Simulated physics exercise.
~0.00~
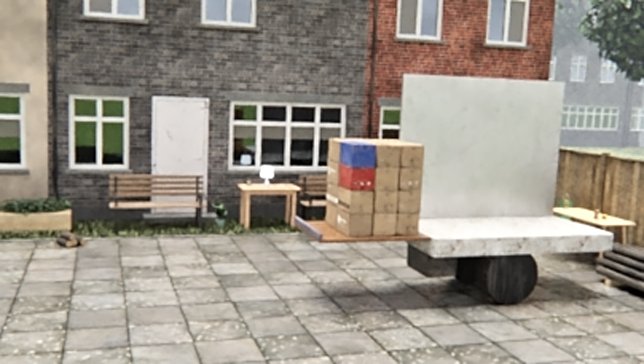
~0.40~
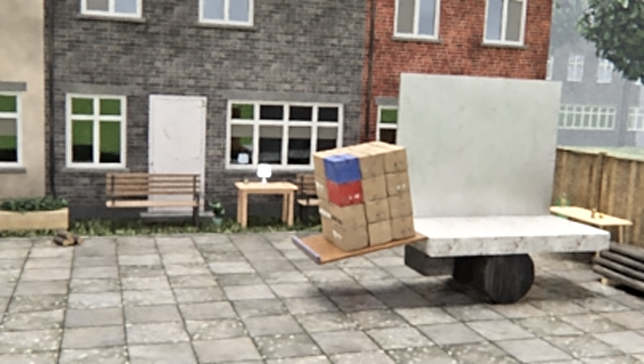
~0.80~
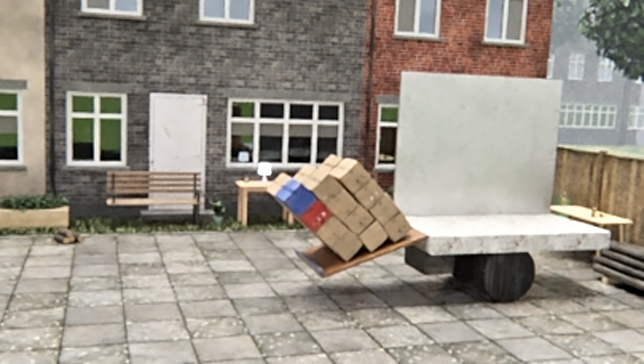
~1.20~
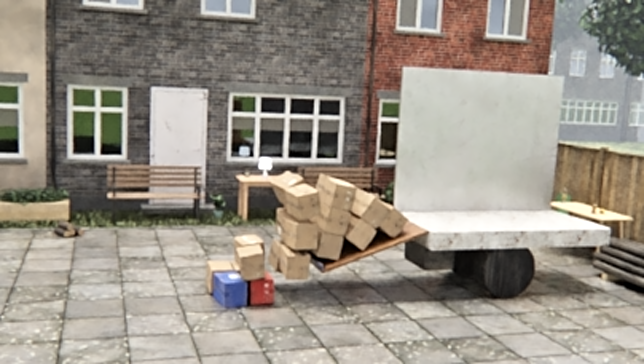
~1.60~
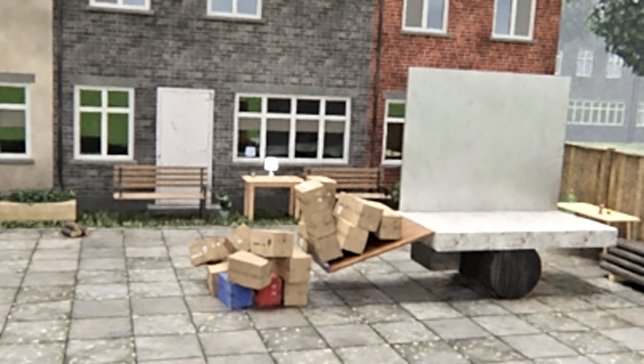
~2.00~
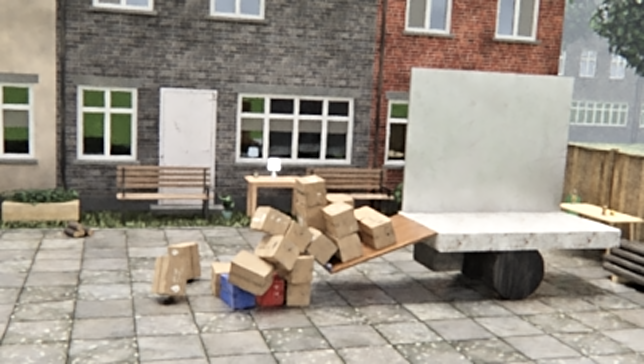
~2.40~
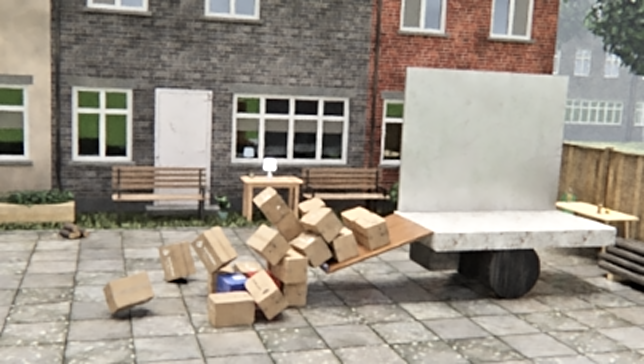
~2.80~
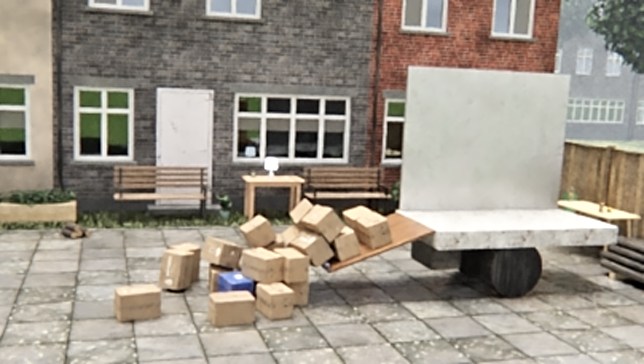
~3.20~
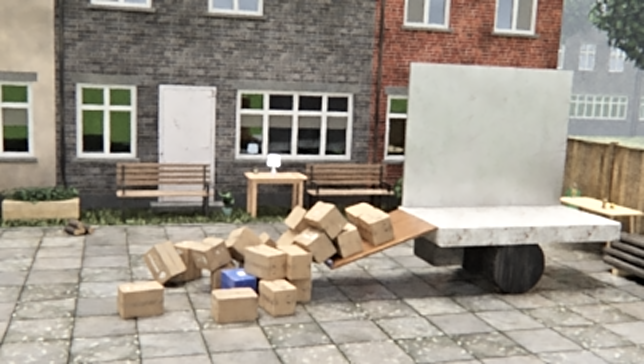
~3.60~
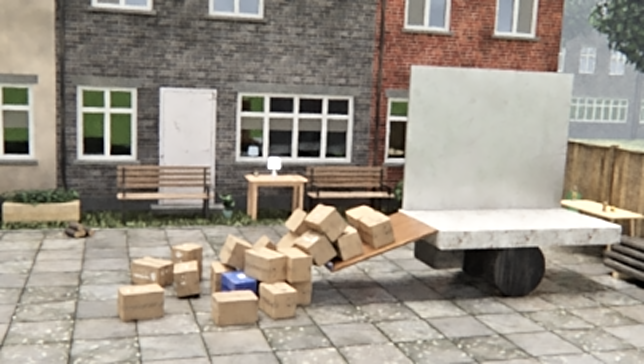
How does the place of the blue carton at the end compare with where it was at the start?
At the start the blue carton is high up in the stack on the tail lift, but at the end it lies on the paving, lower and further to the left, among the fallen brown cartons.
